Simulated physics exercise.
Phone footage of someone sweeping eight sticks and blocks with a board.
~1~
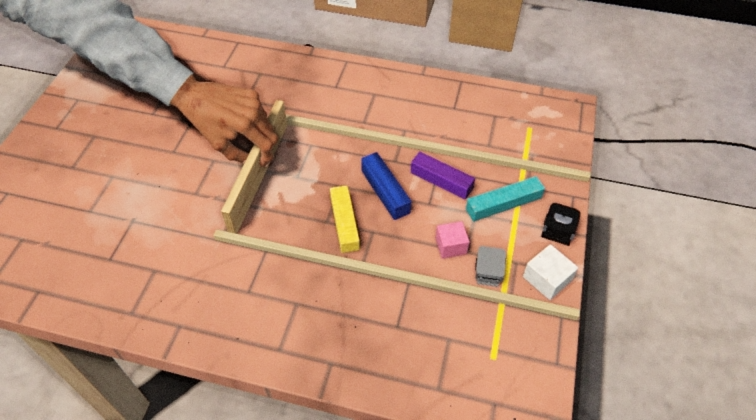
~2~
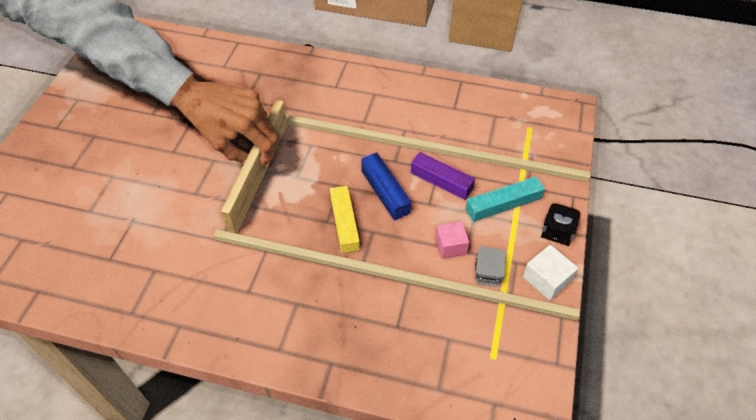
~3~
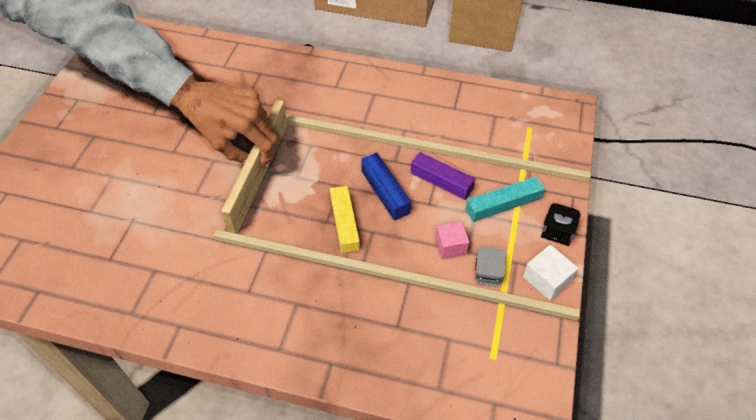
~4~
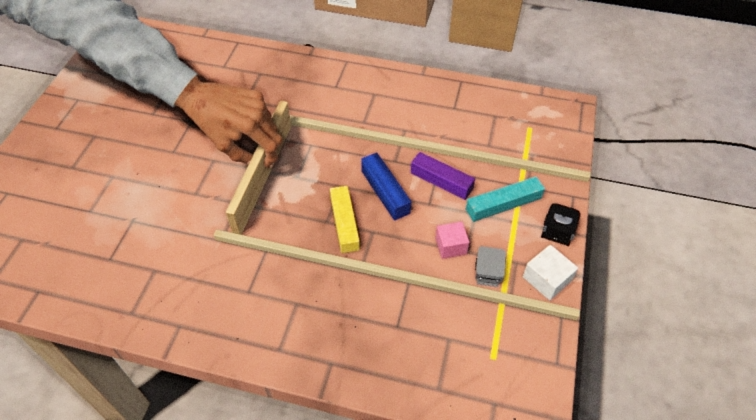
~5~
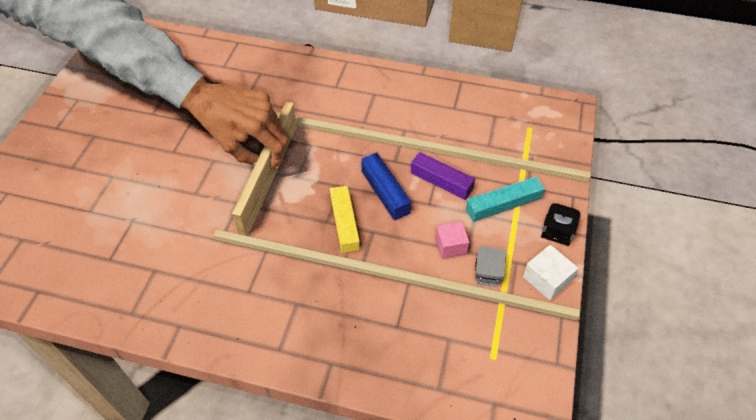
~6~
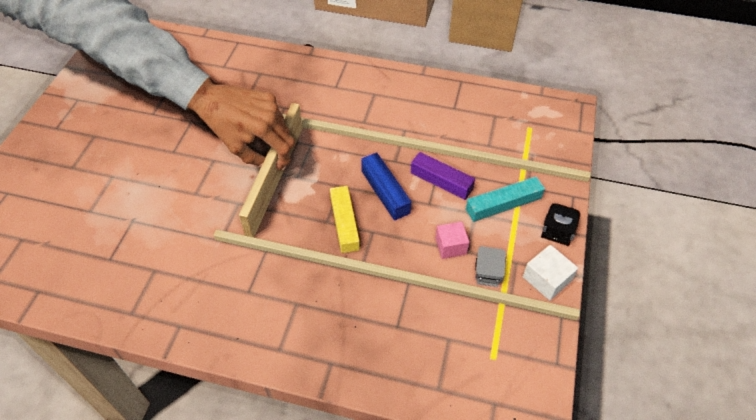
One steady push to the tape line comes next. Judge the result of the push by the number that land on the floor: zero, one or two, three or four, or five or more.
The number that land on the floor is one or two.
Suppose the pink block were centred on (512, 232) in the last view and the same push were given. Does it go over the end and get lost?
Here the pink block stays aboard.
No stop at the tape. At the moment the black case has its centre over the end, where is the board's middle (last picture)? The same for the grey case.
Roughly (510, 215); roughly (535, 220).
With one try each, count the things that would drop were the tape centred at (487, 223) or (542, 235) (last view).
Well, you'd get 0 the first time and 4 the second time.
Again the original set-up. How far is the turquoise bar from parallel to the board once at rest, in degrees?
The angle is some 35°.
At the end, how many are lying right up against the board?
Count recorded: 3.
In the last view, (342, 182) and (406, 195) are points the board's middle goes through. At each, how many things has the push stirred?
I get 1 at the one place and 3 at the other.
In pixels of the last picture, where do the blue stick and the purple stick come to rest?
In order, first (540, 219), then (550, 191).
Early on, none off yet; black case at rest near (561, 225); white block at rest near (550, 273); turquoise bar at rest near (505, 199).
Finally, the number that fall off is one or two; lost, white block and black case.
